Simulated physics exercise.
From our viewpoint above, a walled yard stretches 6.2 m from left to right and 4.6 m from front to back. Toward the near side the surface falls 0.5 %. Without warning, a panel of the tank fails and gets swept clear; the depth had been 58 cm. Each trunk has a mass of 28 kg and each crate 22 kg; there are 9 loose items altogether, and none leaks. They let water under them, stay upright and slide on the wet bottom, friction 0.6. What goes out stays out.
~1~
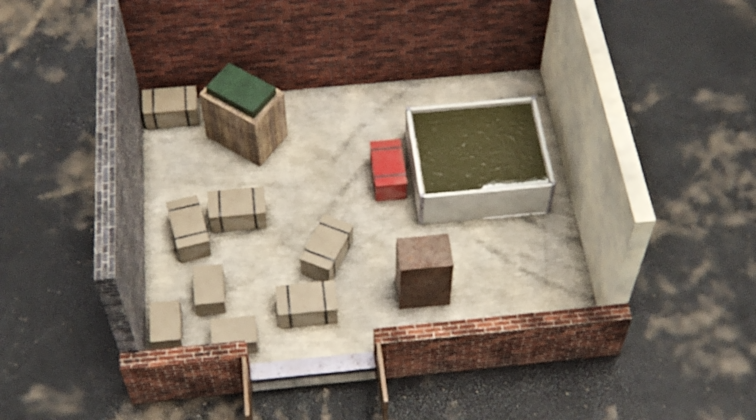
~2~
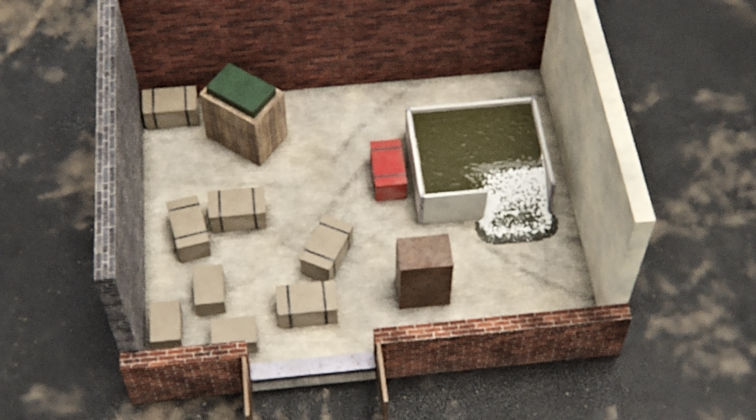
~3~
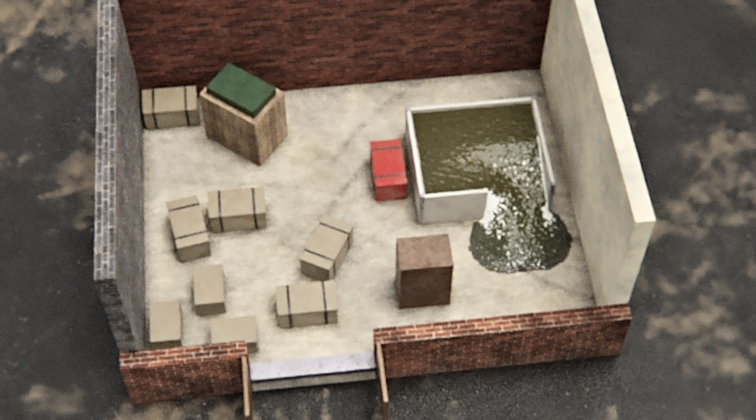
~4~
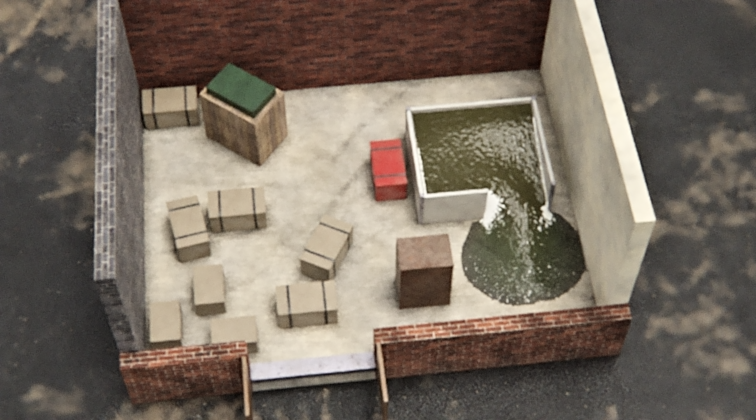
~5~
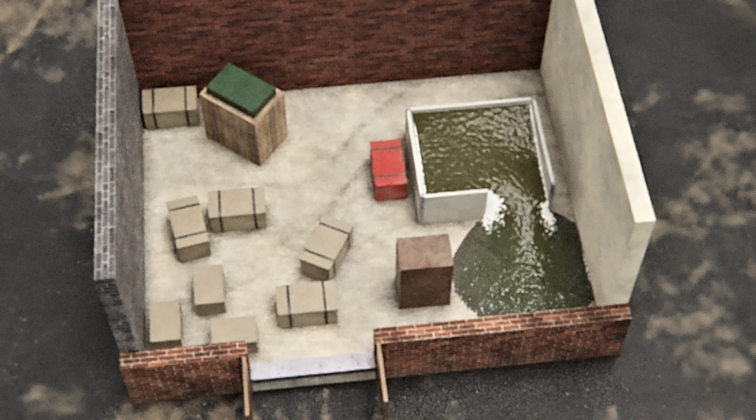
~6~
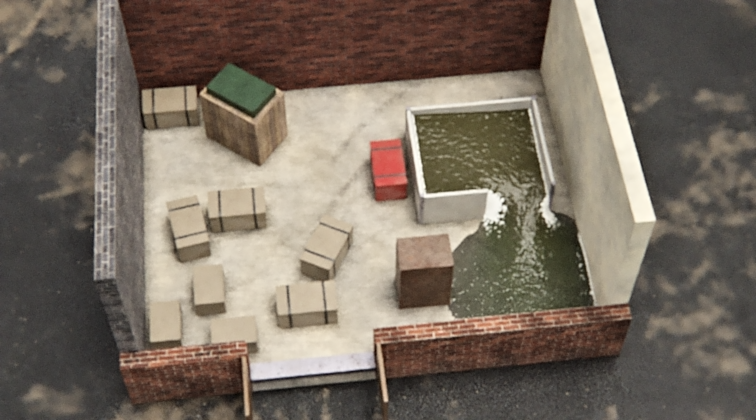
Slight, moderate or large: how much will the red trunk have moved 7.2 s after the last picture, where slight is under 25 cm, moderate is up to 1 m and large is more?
Slight.
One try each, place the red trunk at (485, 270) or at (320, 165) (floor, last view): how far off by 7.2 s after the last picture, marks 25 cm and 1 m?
Try one, it is swept a long way; try two, it keeps its spot.
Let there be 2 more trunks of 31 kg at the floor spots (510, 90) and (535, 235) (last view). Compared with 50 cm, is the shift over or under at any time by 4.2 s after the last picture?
First not far enough, second far enough.
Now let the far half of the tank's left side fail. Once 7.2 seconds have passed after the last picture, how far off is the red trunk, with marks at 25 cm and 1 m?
I'd say the red trunk gets swept off.
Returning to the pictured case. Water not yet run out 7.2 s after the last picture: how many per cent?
About 90 in a hundred parts of the water.
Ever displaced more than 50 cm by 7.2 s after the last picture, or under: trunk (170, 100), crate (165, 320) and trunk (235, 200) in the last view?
Item by item, they came out below the mark, above the mark and below the mark.
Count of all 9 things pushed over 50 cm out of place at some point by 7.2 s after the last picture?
The number is 4.
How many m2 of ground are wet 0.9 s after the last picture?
Wet: Near 7.0 m2.
Then, 0.9 s after the last picture the red trunk is near (388, 162), 0.0 m from its start, aground; 0 of 9 are out; 0 afloat.
Then, 2.8 s after the last picture the red trunk is near (388, 162), 0.0 m from its start, aground; 0 of 9 are out; 0 afloat.
Then, 4.8 s after the last picture the red trunk is near (388, 162), 0.0 m from its start, aground; 0 of 9 are out; 2 afloat.
Then, 7.2 s after the last picture the red trunk is near (388, 162), 0.0 m from its start, aground; 0 of 9 are out; 2 afloat.
